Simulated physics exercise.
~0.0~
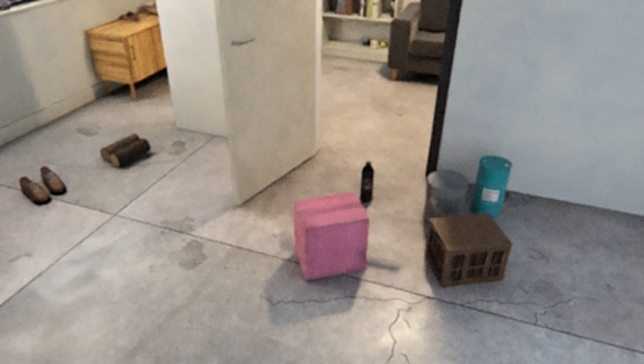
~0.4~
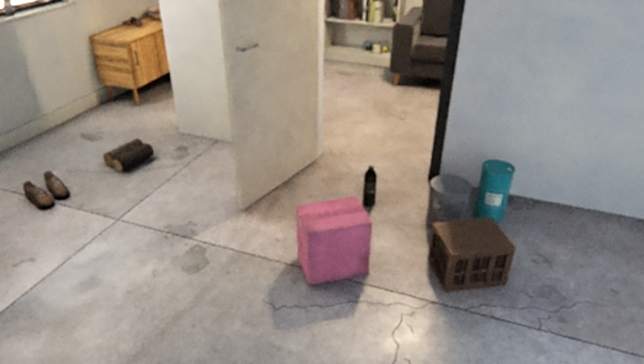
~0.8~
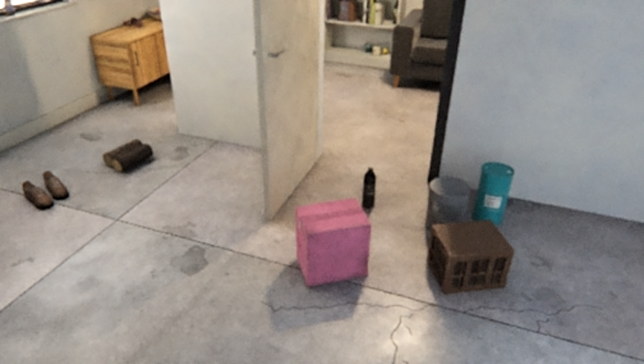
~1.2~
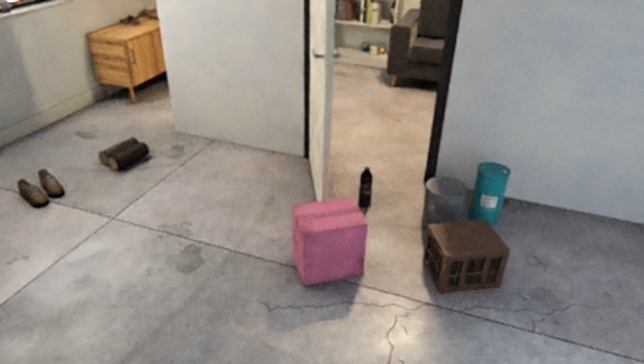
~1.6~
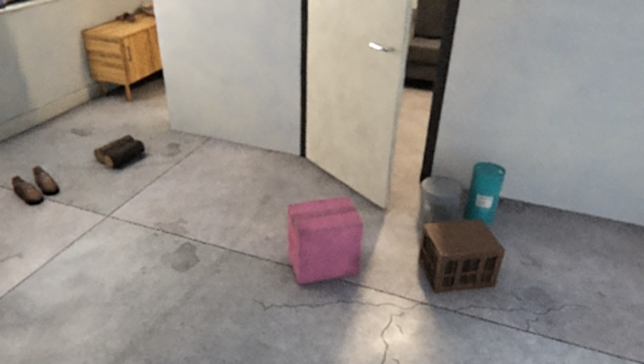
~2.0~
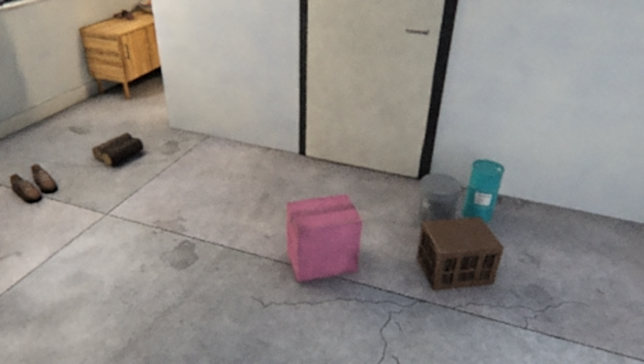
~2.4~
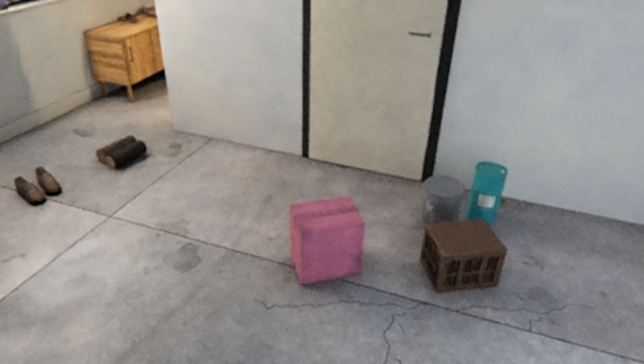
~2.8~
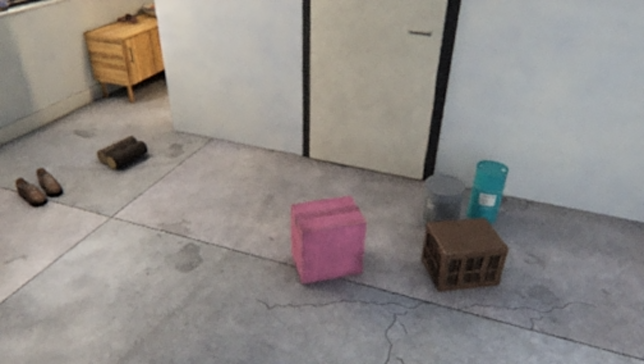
Door swinging shut across a doorway, hiding a black bottle from view, while a pink box, brown crate and canister stay put.
